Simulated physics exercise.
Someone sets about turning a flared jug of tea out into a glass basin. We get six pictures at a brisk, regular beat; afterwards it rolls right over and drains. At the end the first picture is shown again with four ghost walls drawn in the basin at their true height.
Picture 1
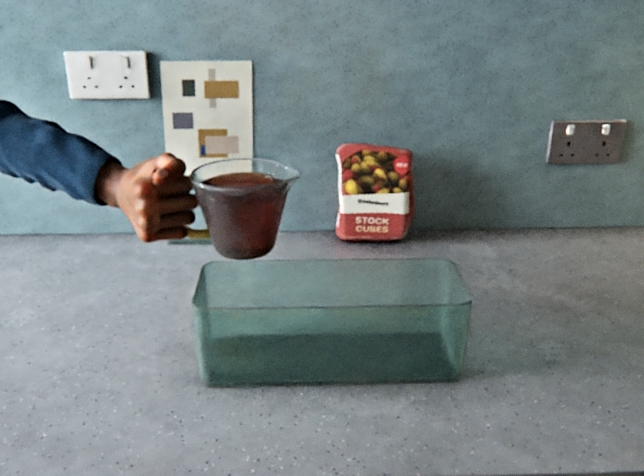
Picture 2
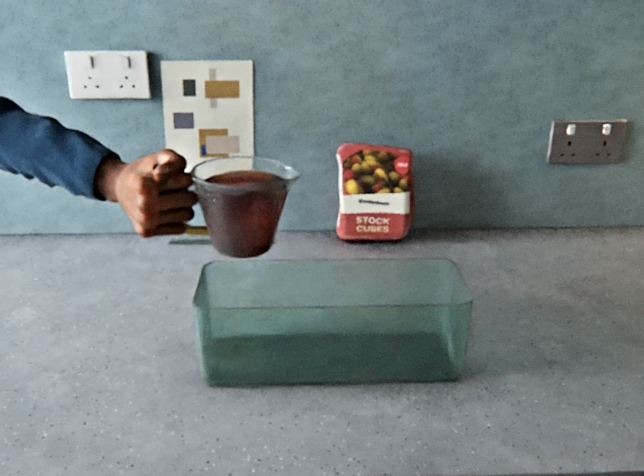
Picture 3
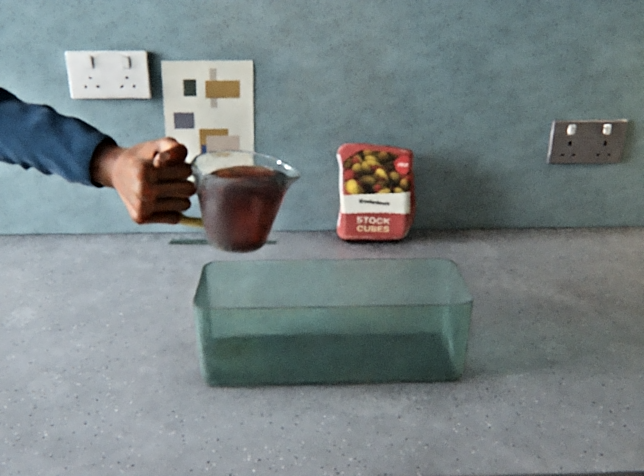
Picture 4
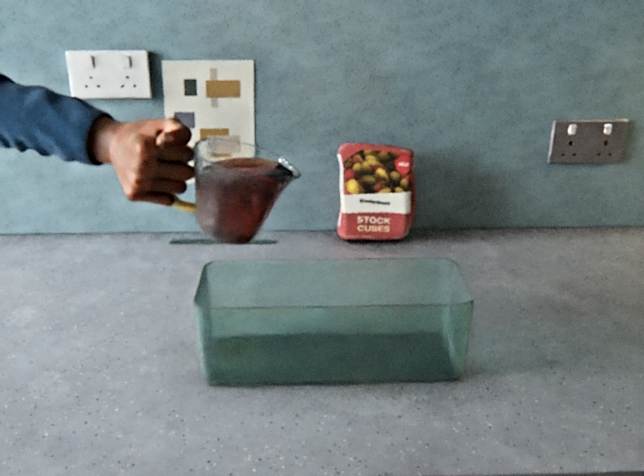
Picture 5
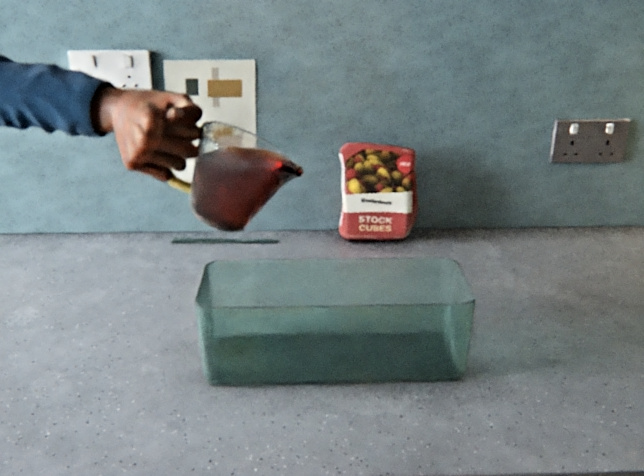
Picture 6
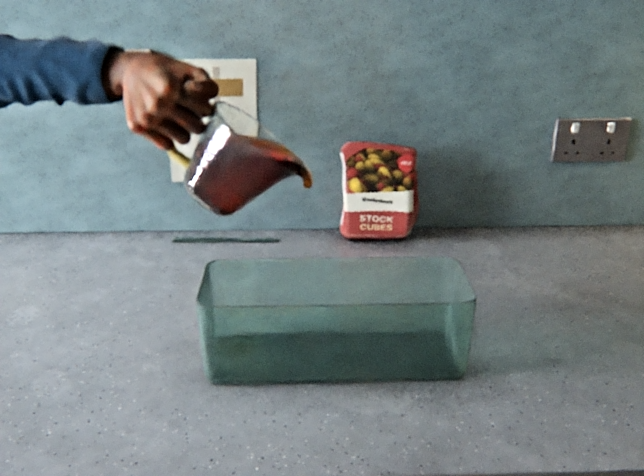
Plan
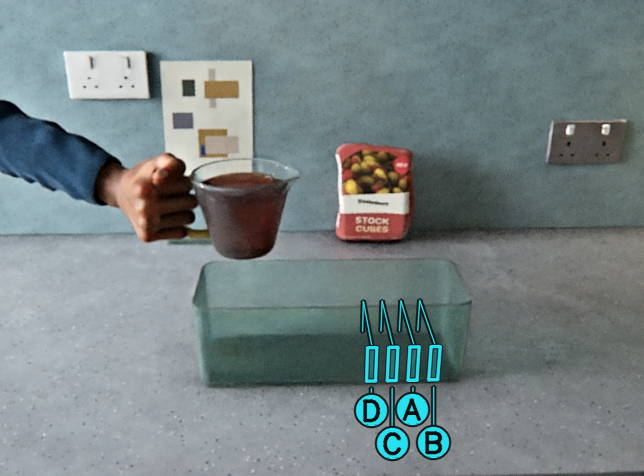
A hand holding a glass jug of tea above a glass basin, tilting it rightward until tea starts over the lip.
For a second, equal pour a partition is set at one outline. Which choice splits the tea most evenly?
It is C.
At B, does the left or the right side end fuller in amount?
The left side.
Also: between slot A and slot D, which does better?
The answer is D.
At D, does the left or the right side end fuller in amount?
The right one.
On the marked copy, A at (412, 387); B at (433, 386); C at (392, 387); D at (371, 388).
With A, about 90 % ends left of the wall and 3 % right of it; 7 % is lost outside.
With B, about 83 % ends left of the wall and 5 % right of it; 12 % is lost outside.
With C, about 57 % ends left of the wall and 38 % right of it; 6 % is lost outside.
With D, about 20 % ends left of the wall and 74 % right of it; 7 % is lost outside.
